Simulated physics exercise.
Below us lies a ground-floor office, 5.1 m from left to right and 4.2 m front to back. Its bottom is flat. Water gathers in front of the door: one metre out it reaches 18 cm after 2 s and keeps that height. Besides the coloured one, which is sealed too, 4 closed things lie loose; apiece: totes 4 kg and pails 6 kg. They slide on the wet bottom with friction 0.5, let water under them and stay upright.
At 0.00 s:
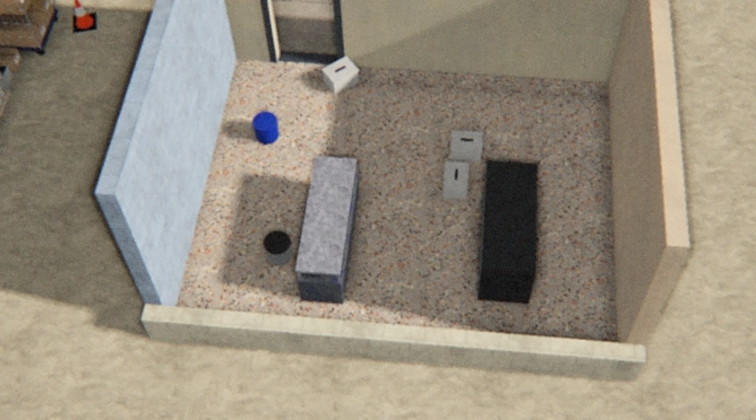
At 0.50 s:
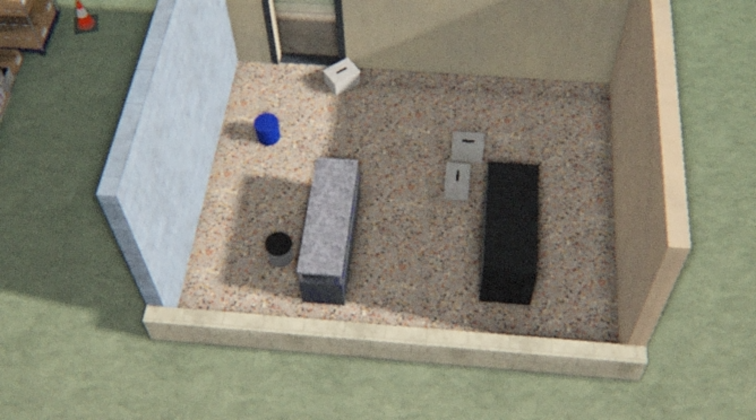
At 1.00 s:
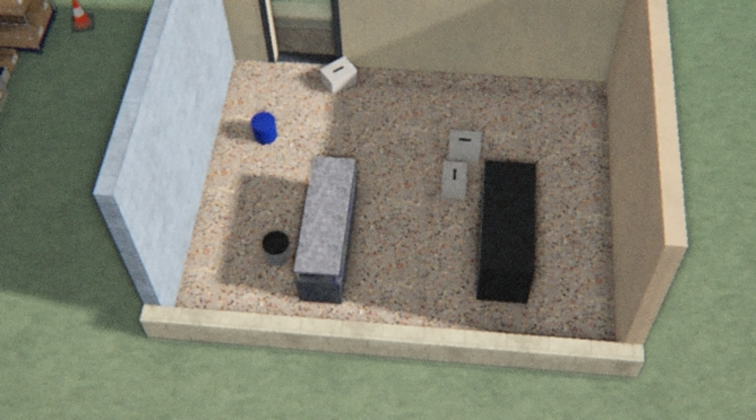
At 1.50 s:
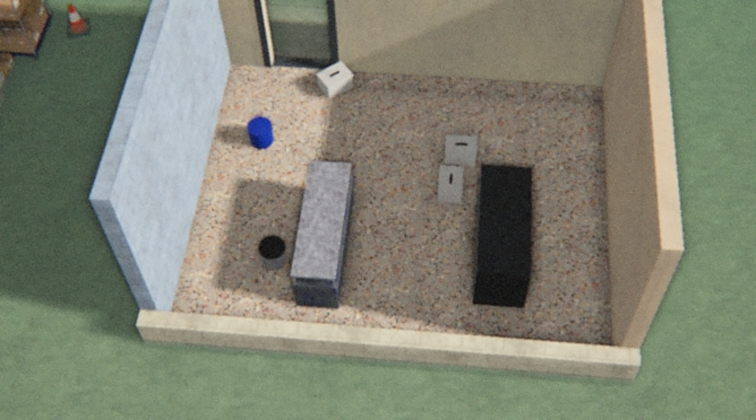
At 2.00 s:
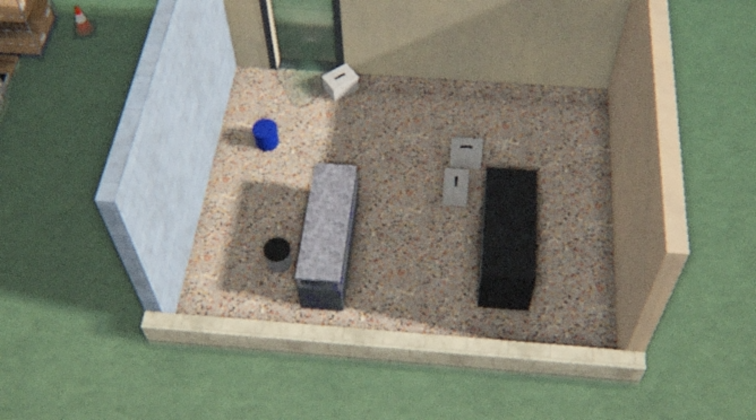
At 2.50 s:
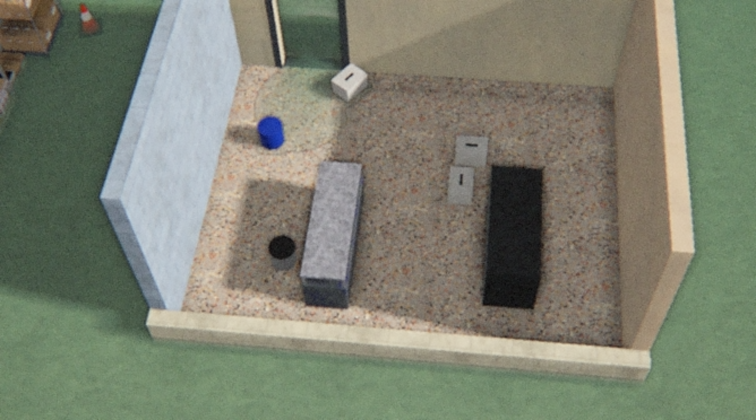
Ground-floor office seen from above, water spreading thinly inside the doorway around a white tote while the blue pail stays put.
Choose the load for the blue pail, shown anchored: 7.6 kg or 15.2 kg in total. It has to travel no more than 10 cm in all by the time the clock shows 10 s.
I expect that only the larger load is enough.
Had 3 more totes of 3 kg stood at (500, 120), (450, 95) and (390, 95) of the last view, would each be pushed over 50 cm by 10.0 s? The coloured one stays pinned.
In turn: Less, under, less.
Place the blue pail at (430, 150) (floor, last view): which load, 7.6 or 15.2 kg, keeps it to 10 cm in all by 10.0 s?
The smaller is enough.
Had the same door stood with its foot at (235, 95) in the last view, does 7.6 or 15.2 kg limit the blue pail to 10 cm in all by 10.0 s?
In that case the lower weight is enough.
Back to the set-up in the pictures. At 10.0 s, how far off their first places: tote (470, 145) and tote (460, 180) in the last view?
In that order: 0 cm, 80 cm.
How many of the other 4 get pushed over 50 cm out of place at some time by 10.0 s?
That makes 3.
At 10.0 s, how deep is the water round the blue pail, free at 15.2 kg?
About 7 cm.
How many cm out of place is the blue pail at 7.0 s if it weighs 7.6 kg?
About 30 cm.
After 3.5 s the blue pail would be 21 cm from its start with 7.6 kg and 0 cm from its start with 15.2 kg; 6 cm of water round it then.
After 4.5 s the blue pail would be 32 cm from its start with 7.6 kg and 0 cm from its start with 15.2 kg; 4 cm of water round it then.
After 7.0 s the blue pail would be 33 cm from its start with 7.6 kg and 0 cm from its start with 15.2 kg; 5 cm of water round it then.
After 10.0 s the blue pail would be 37 cm from its start with 7.6 kg and 0 cm from its start with 15.2 kg; 7 cm of water round it then.
